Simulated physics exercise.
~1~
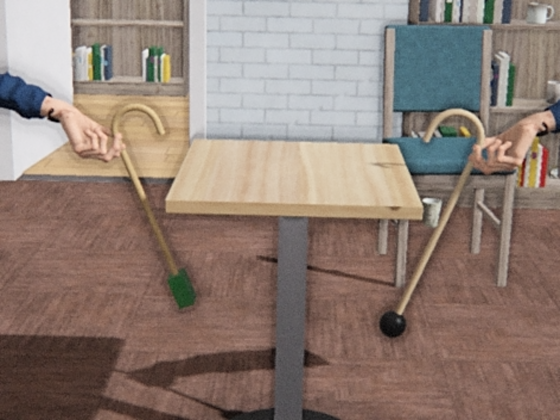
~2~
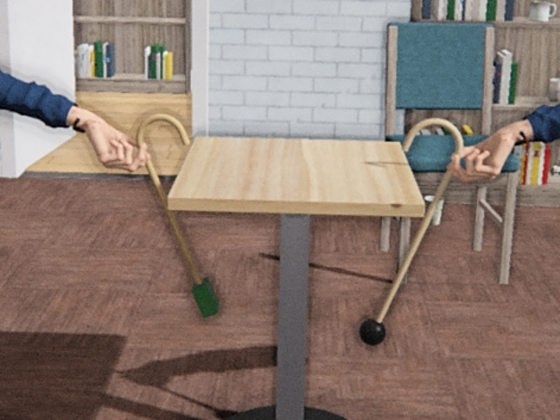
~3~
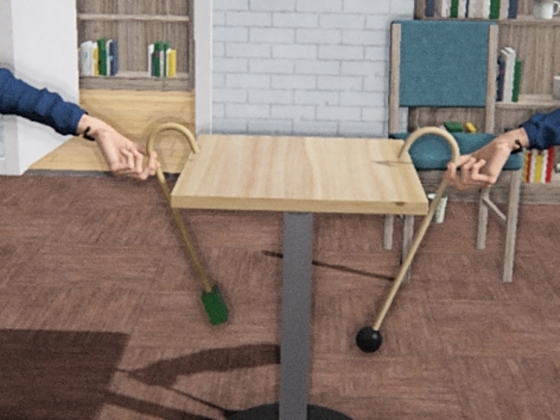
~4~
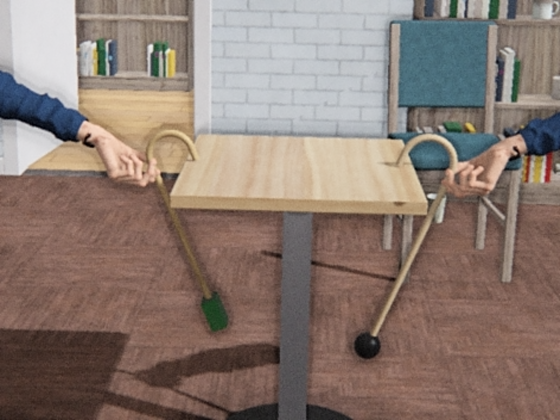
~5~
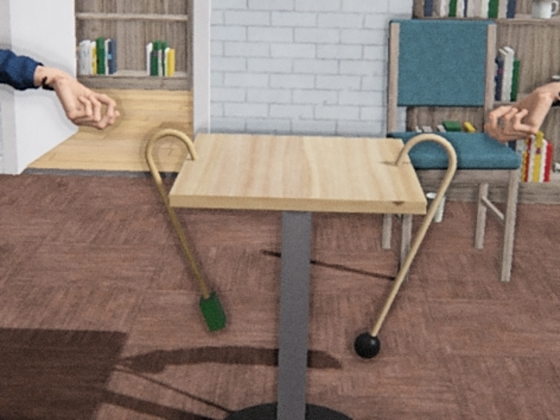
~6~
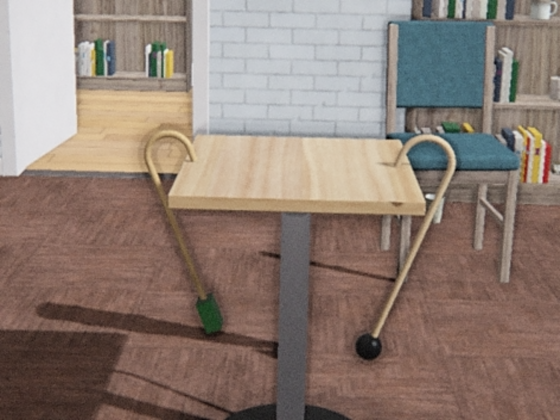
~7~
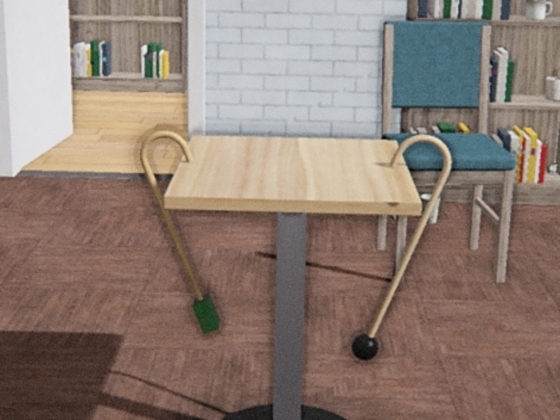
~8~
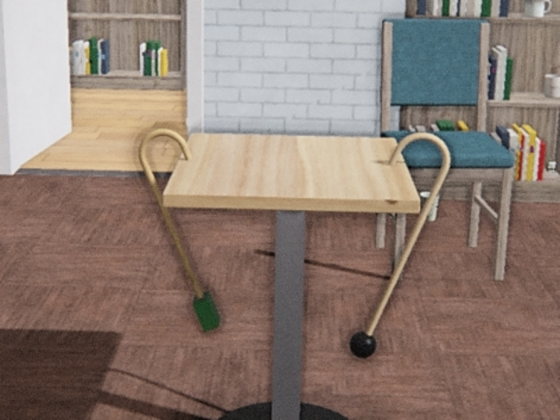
A green-ended stick and a black-ended stick, both with curved wooden handles, are held by two hands at opposite sides of a pale wooden table, seen from the front by a slightly swaying camera. Bookshelves, a white brick wall and a teal chair stand behind on a reddish-brown floor. The left hand moves the green one rightward and down while the right hand moves the black one leftward and down, until their hooks rest on the table's edges. Both hands let go and withdraw from view. The two objects stay hooked in place, hanging with their lower ends slanting inward.
